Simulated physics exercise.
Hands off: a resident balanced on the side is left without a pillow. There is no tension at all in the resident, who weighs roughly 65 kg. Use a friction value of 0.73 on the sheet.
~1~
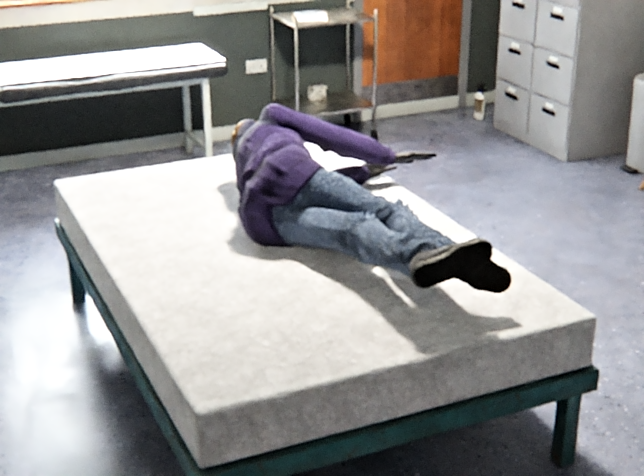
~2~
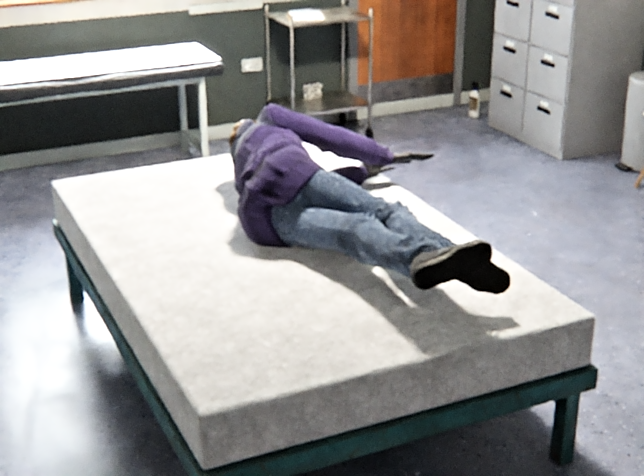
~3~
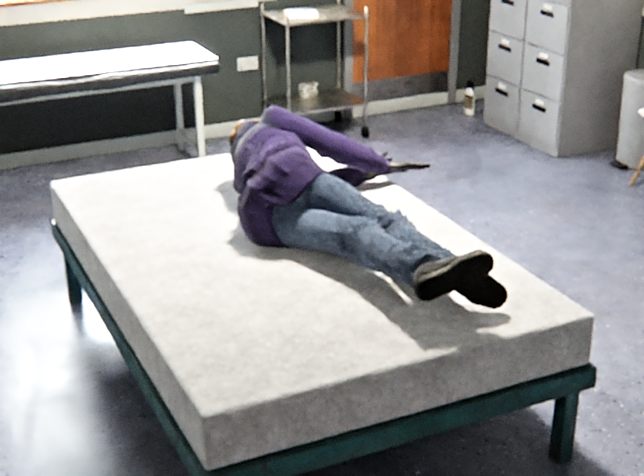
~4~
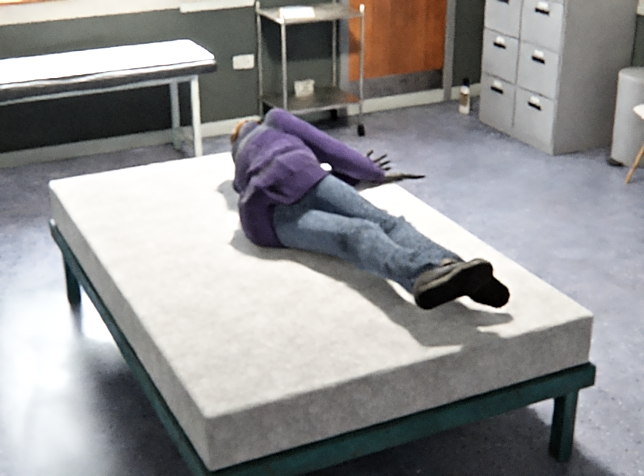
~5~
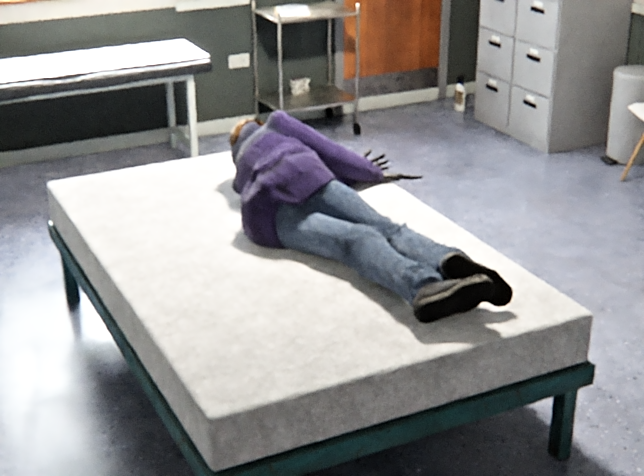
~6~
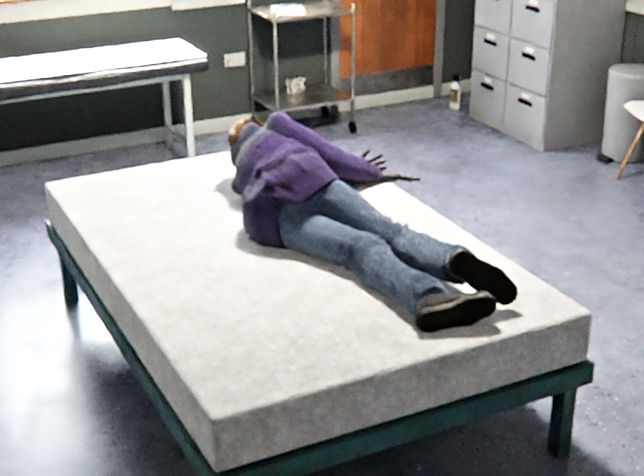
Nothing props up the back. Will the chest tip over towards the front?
Yes.
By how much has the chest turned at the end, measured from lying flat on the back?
About 140°.
Then, 0.22 s after the last picture the chest is turned 120° from lying flat on the back, near (266, 160) in the last picture's view.
Then, 0.62 s after the last picture the chest is turned 125° from lying flat on the back, near (267, 160) in the last picture's view.
Then, 1.22 s after the last picture the chest is turned 130° from lying flat on the back, near (270, 161) in the last picture's view.
In the final state, chest rolls forwards.
